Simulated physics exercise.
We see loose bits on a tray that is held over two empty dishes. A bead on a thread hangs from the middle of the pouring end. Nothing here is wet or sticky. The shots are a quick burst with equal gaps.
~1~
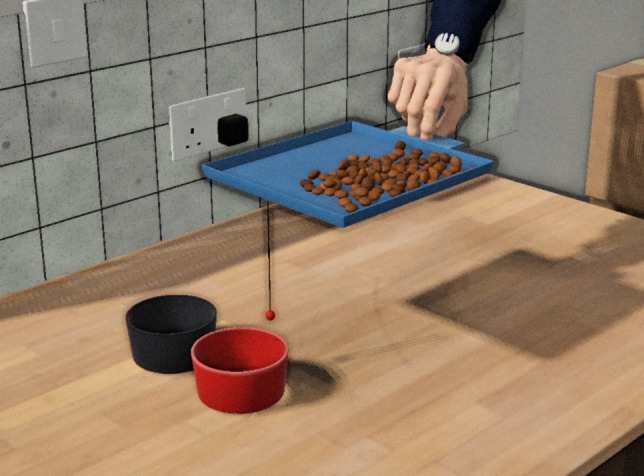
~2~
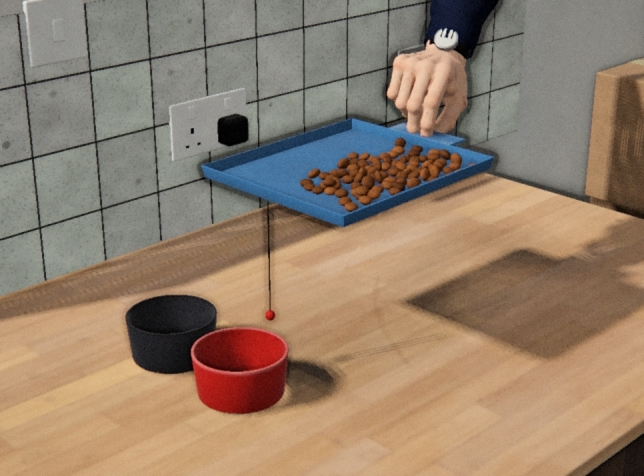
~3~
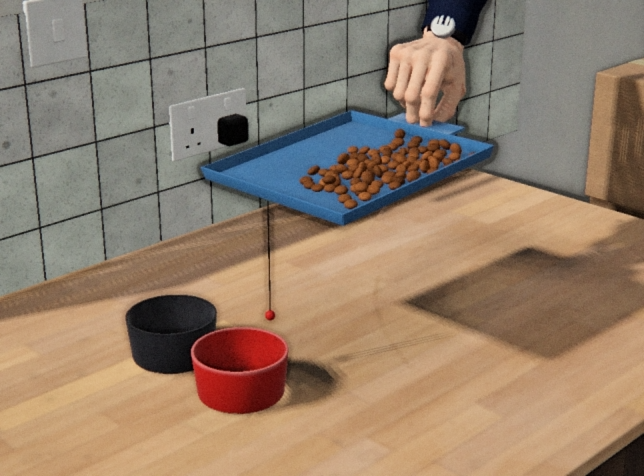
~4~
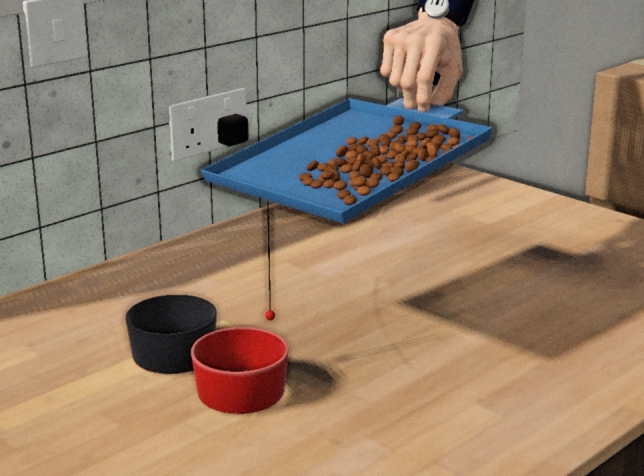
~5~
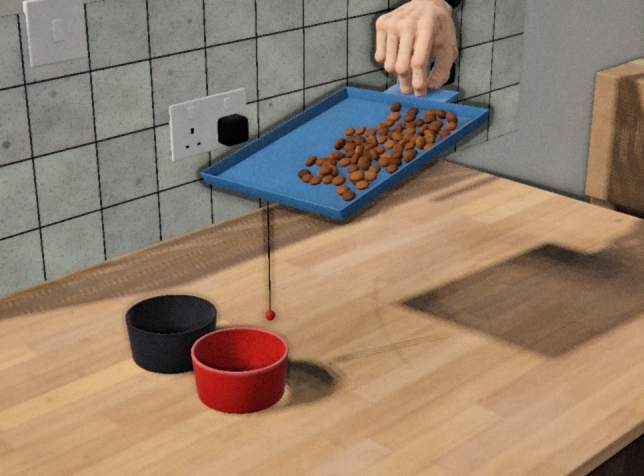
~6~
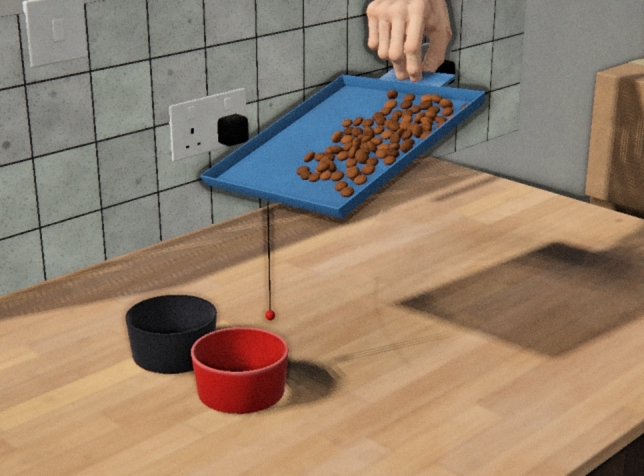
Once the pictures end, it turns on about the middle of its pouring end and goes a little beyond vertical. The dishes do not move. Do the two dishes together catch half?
They take over half between them.
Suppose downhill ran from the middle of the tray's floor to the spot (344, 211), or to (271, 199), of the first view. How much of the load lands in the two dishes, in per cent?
In turn 0 and 60 in a hundred.
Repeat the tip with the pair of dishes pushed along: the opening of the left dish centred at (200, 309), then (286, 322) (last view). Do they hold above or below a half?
The first try: Above a half. The second: Under half.
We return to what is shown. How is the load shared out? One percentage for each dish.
Left dish: 30 %, right dish: 30 %.
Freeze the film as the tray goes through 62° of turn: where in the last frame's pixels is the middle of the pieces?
Close to (258, 180).
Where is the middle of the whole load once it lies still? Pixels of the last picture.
Around (203, 365).
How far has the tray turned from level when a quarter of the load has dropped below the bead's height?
At some 75 degrees.
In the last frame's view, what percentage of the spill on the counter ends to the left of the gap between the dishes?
Near 30 %.
Just after the last frame, tray tipped steeply; almost all on the tray; about a tenth in the air.
A moment on, tray tipped right over; roughly a third on the tray; roughly a quarter in the right dish; roughly a quarter in the left dish; about a tenth outside both; about a tenth in the air.
Further on, tray tipped past a quarter turn; roughly a third in the right dish; roughly a third in the left dish; roughly a third outside both.
When it is over, tray tipped past a quarter turn; roughly a third in the right dish; roughly a third in the left dish; roughly a third outside both.
